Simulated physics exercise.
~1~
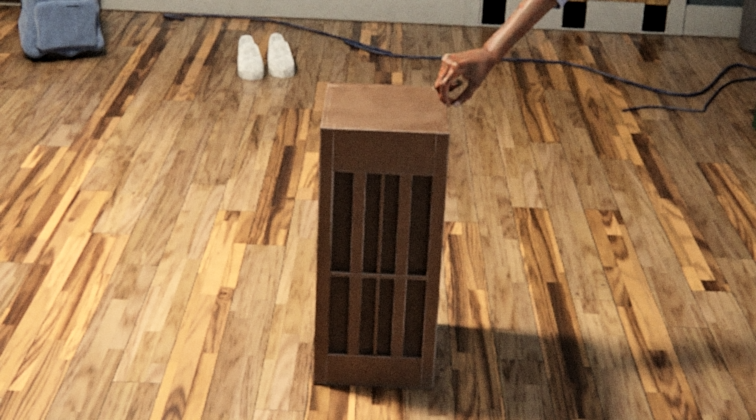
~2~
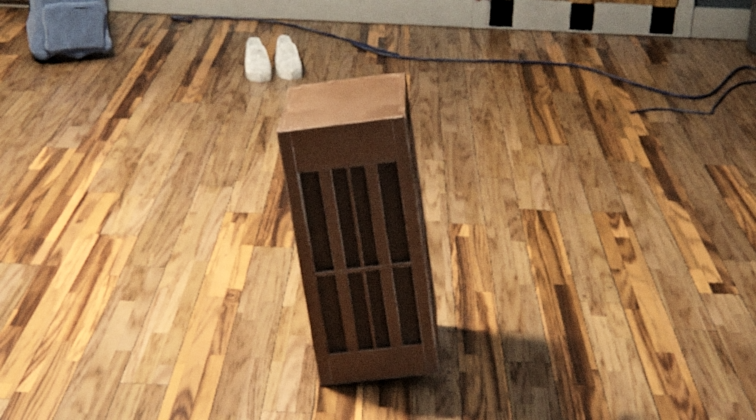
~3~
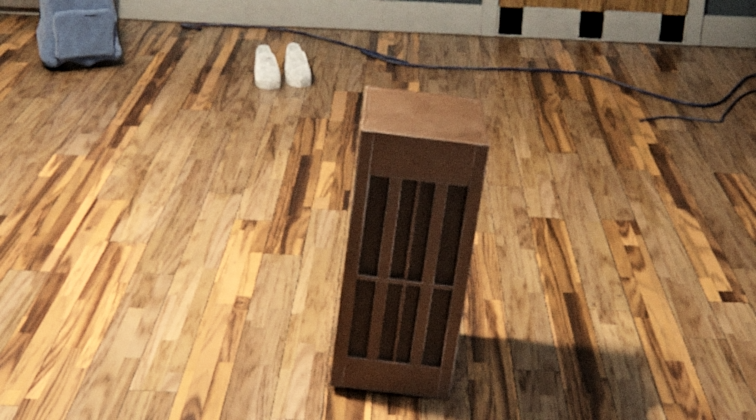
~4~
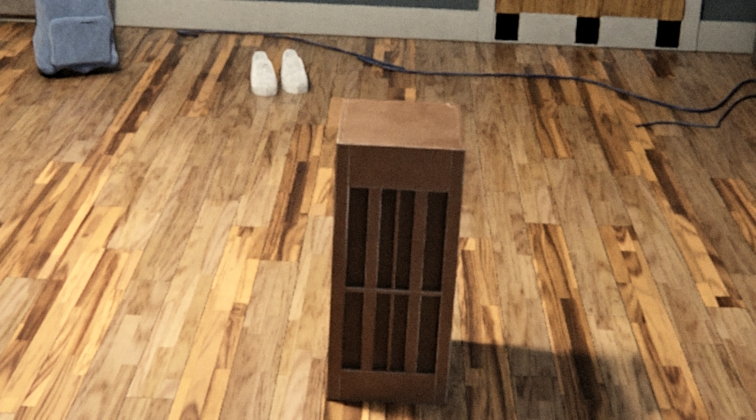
A room with a striped wooden floor is seen from slightly above, through a gently swaying view. A tall brown crate with dark slatted openings stands near the middle, its shadow falling to the right, while a pair of white shoes, a blue-grey bag at the upper left and a dark cable lie behind it. A hand reaches in from above and touches the crate's top right edge. The hand leaves, and the crate tips to the left. It then rocks back, leaning slightly to the right, and finally settles upright on its base.
